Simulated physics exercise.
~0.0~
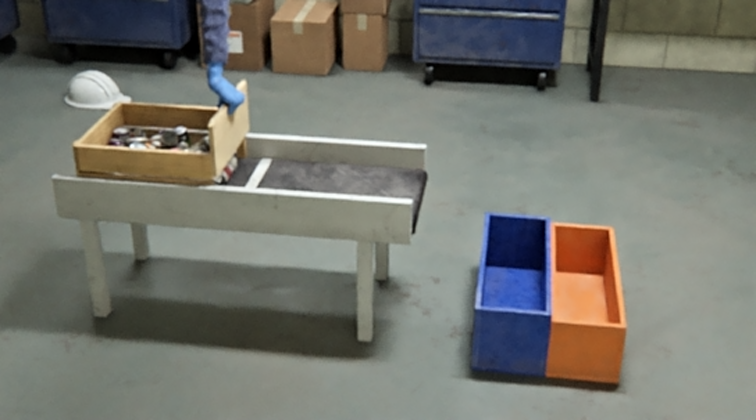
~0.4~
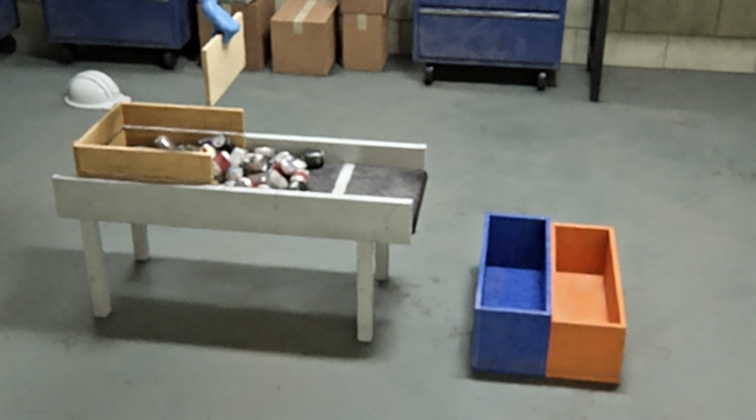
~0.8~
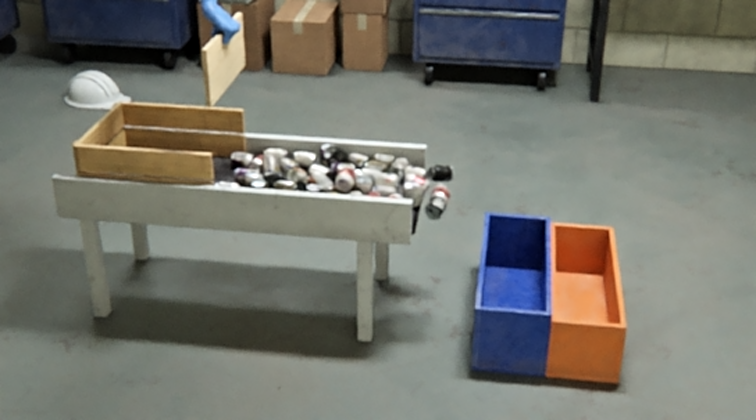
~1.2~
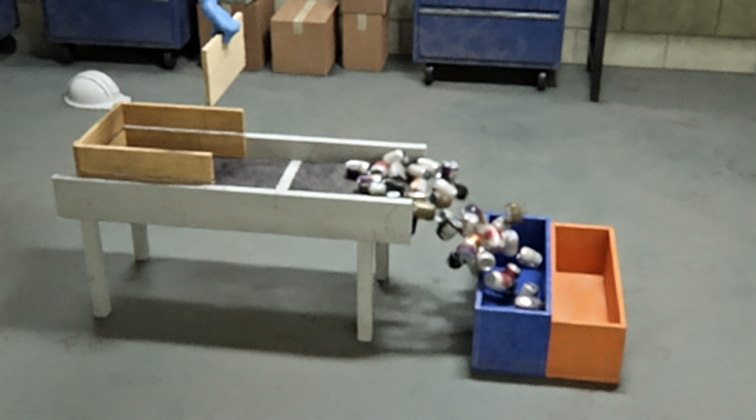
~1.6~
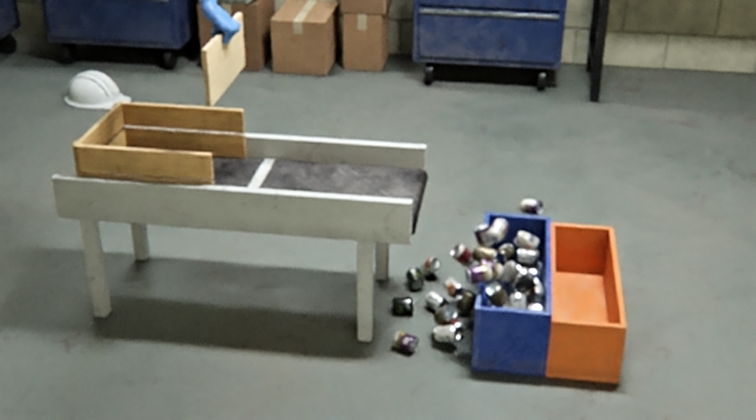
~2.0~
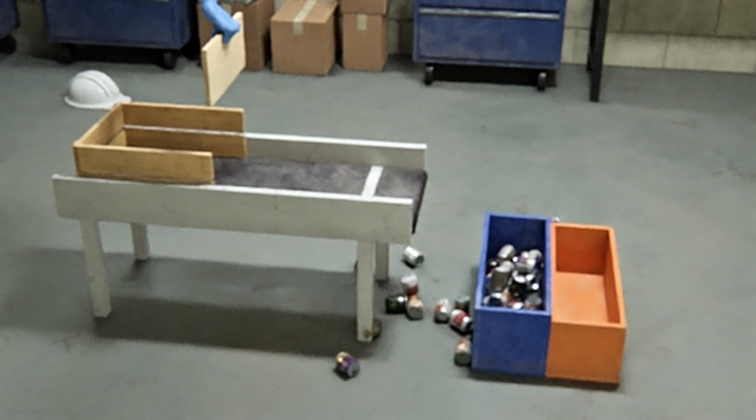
In a workshop, a gloved hand lifted the gate of a wooden pen, and a pile of mini cans rode the belt rightward and tumbled off its end, most landing in the blue box while others scattered on the floor before it, leaving the orange tub empty.
